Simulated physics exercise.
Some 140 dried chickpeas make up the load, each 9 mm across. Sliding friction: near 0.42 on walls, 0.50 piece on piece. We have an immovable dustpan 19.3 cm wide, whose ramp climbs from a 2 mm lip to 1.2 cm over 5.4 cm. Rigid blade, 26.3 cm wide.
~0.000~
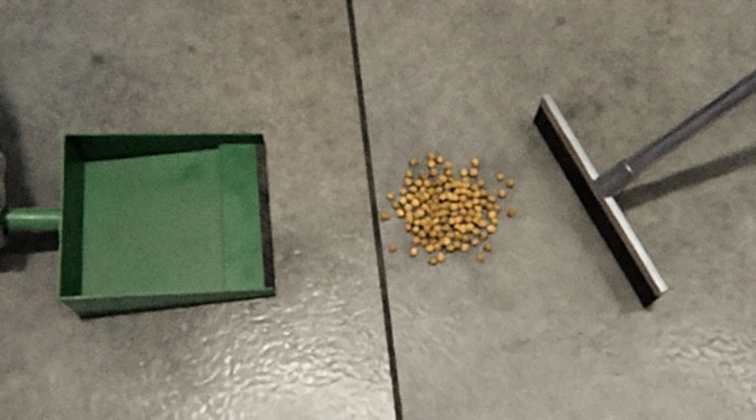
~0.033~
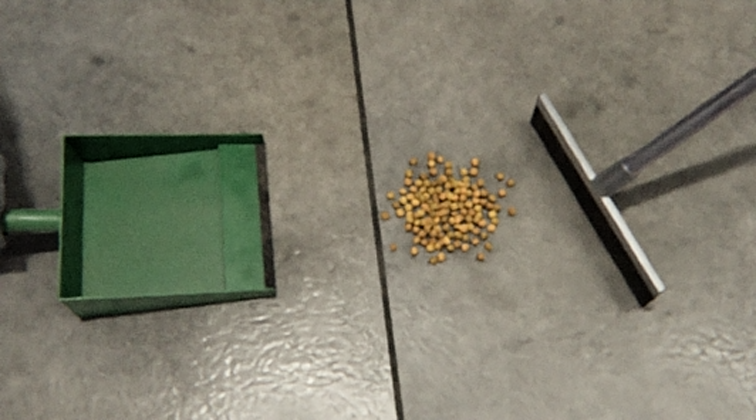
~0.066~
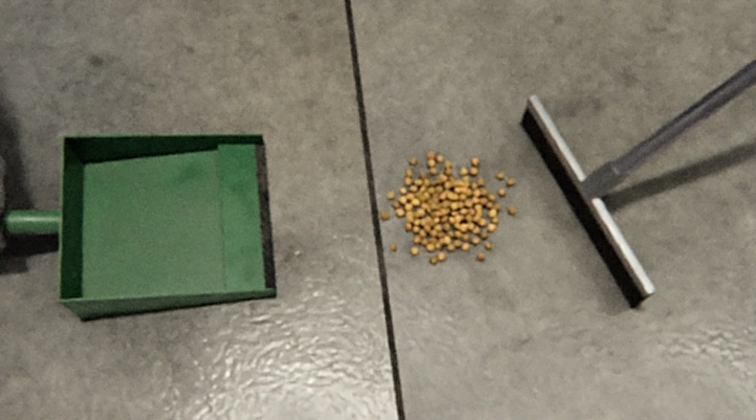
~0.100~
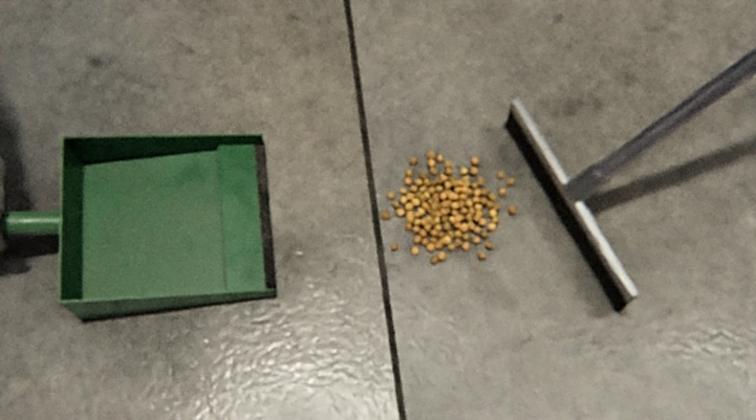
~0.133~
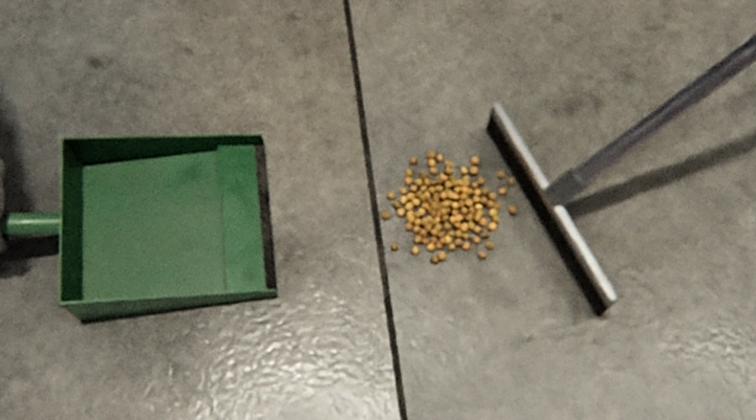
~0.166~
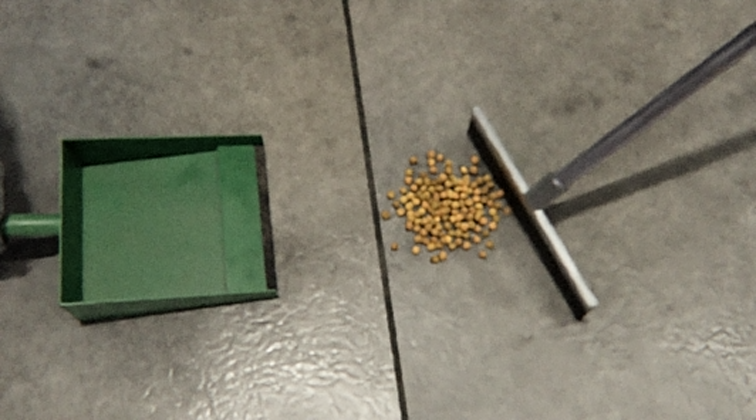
A squeegee-like blade on a long handle sliding left across grey floor to the edge of a chickpea pile, green dustpan opposite.
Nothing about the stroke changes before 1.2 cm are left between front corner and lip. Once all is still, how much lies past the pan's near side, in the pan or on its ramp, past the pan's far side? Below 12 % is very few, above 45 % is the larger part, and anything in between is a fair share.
Near side: A fair share, pan: A fair share, far side: Very few.
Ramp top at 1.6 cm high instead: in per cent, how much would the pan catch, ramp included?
20 %.
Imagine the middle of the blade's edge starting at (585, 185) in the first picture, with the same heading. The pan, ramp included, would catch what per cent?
The pan and its ramp would take some 20 per cent.
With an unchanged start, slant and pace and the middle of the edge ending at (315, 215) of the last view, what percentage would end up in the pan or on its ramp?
Close to 15 in a hundred.
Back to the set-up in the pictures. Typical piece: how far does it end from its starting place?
It comes to some 22 cm.
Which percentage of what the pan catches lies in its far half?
Roughly 20 percent.
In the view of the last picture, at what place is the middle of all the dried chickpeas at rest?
Somewhere around (278, 262) in the final frame.
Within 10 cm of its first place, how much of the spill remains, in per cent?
It comes to near 0 percent.
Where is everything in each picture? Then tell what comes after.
Blade from (660, 291) to (545, 102), moved 0.0 cm, 0 of the pieces shifted so far; middle of the pieces at (447, 212); pan at (160, 227), in the first frame.
Blade from (657, 291) to (542, 102), moved 0.4 cm, 0 of the pieces shifted so far; middle of the pieces at (447, 211), in the second frame.
Blade from (648, 292) to (532, 103), moved 1.6 cm, 0 of the pieces shifted so far; middle of the pieces at (447, 211), in the third frame.
Blade from (630, 296) to (515, 106), moved 3.6 cm, 0 of the pieces shifted so far; middle of the pieces at (447, 211), in the fourth frame.
Blade from (610, 300) to (495, 110), moved 6.1 cm, 0 of the pieces shifted so far; middle of the pieces at (447, 210), in the fifth frame.
Blade from (590, 305) to (476, 114), moved 8.5 cm, 4 of the pieces shifted so far; middle of the pieces at (448, 210); pan at (160, 231). Its pace works out near 0.73 m/s, heading 8 degrees towards the viewer's side, in the sixth frame.
After 0.34 s, middle of the blade 17 cm from the lip; 0 % over the lip, far side 0 %, near side 10 %.
Then, at 0.45 s, middle of the blade 9 cm from the lip; 0 % over the lip, far side 0 %, near side 20 %.
After 0.70 s, middle of the blade 5 cm from the lip; 25 % over the lip, far side 0 %, near side 30 %.
In the end, at 1.3 s, near side 30 %, pan 25 %, far side 0 %, in front of the lip or behind the blade 45 %.
